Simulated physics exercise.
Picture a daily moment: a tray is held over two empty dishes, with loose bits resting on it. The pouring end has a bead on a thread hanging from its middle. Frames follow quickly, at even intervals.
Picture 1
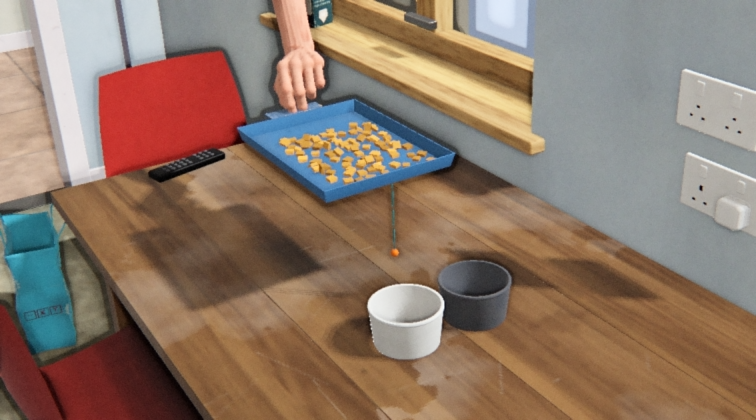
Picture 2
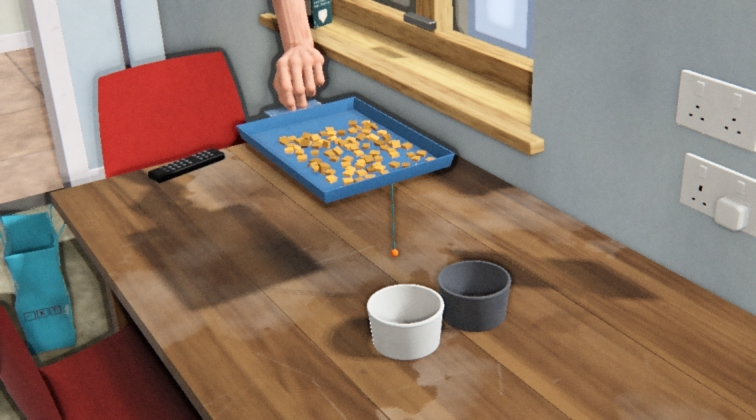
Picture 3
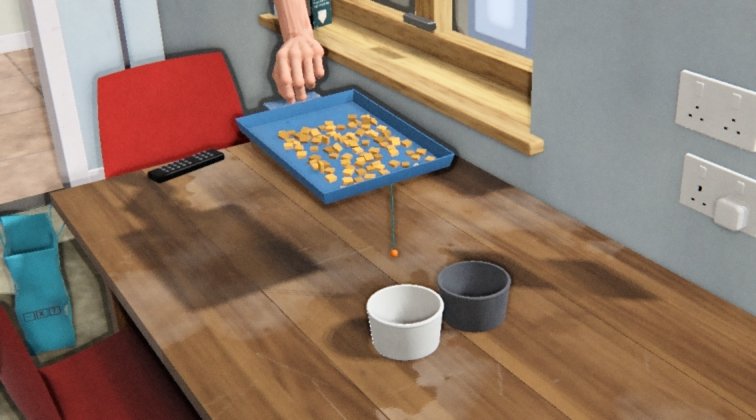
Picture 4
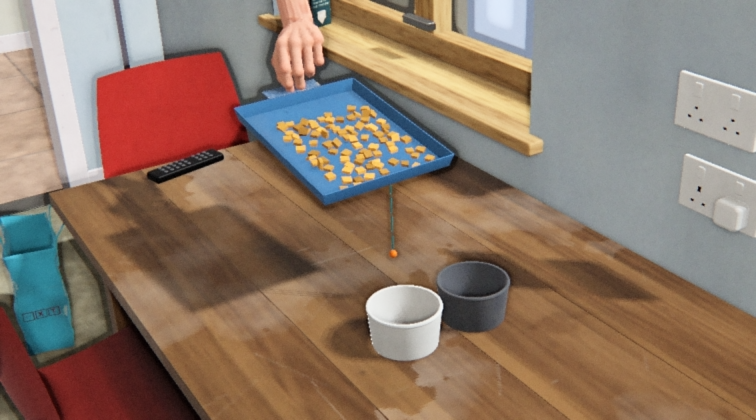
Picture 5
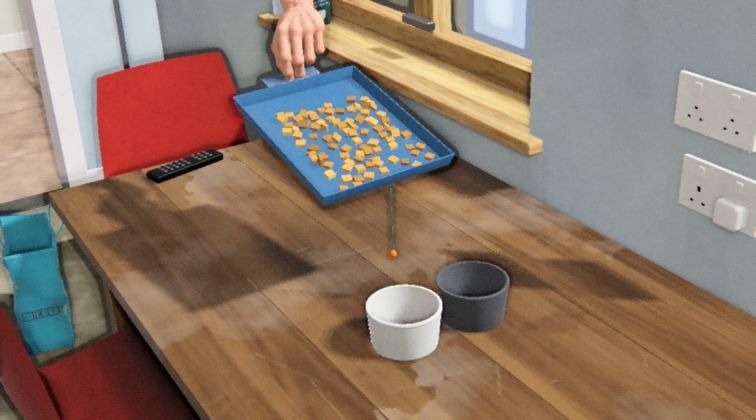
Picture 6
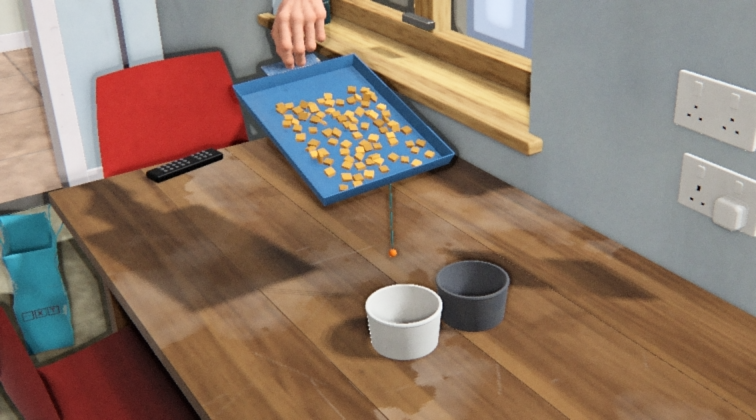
At a wooden table beside a window, a hand holds a blue tray of small golden cereal squares above two empty dishes, one white and one dark, and gradually raises its handle end, tilting the tray toward its left corner.
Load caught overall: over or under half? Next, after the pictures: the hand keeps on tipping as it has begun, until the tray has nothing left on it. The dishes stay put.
Under.
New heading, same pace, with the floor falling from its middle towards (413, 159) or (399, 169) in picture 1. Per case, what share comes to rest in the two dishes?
About 0 and 10 per cent.
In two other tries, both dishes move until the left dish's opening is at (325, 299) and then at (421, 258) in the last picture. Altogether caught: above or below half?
Result, first setup: A majority share; second setup: A minority share.
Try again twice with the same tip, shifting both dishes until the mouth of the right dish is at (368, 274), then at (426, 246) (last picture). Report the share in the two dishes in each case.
30 %, then 10 %.
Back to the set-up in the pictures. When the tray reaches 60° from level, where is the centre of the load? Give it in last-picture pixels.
(377, 168).
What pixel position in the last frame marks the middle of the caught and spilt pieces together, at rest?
Once nothing moves, the middle sits near (386, 322).
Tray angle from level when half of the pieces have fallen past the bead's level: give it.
Tilt: Around 110 degrees.
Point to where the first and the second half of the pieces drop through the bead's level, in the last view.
The first part passes (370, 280); everything after passes (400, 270).
Soon, tray tipped steeply; nearly all on the tray; a stray few in the air.
A while on, tray tipped right over; most on the tray; a stray few in the left dish; a stray few in the right dish; a small part outside both; a small part in the air.
Towards the end, tray tipped past a quarter turn; a small part in the left dish; a small part in the right dish; most outside both.
Finally, tray tipped past a quarter turn; a small part in the left dish; a small part in the right dish; most outside both.
